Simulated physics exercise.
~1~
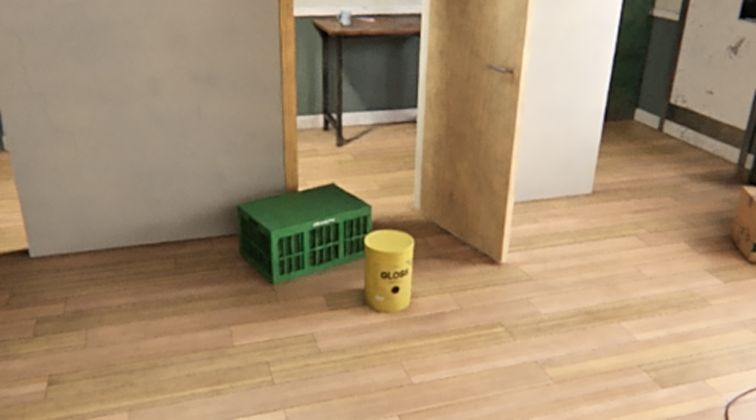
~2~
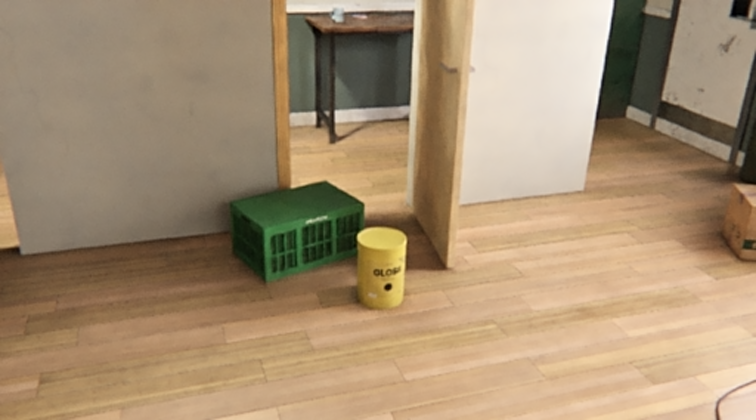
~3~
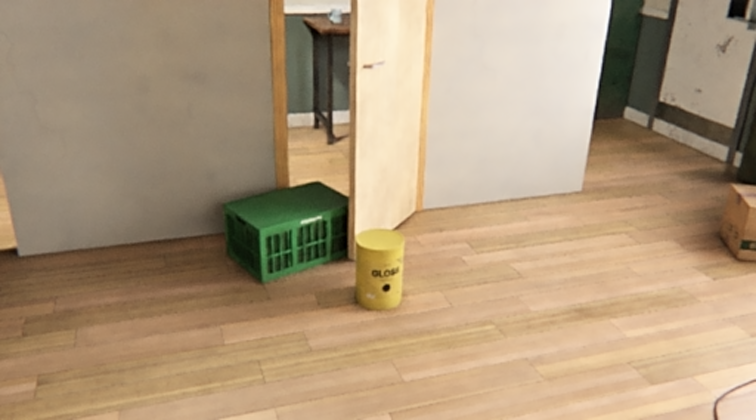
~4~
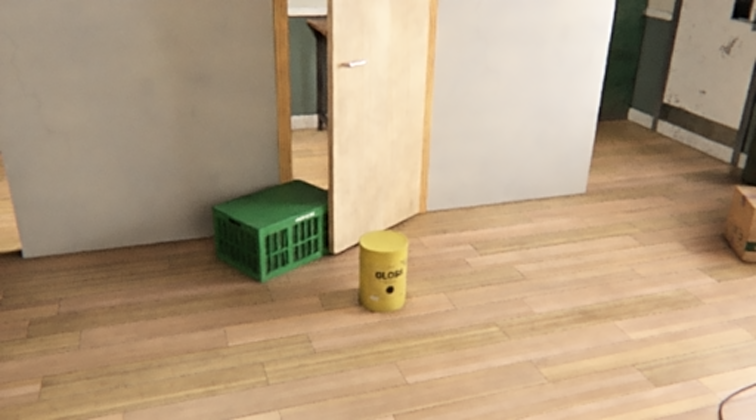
A wooden door swung steadily toward its frame, passing behind a yellow pail that stayed put, then met a green crate and nudged it a little to the left. It ended still partly open, with the crate beside its edge.
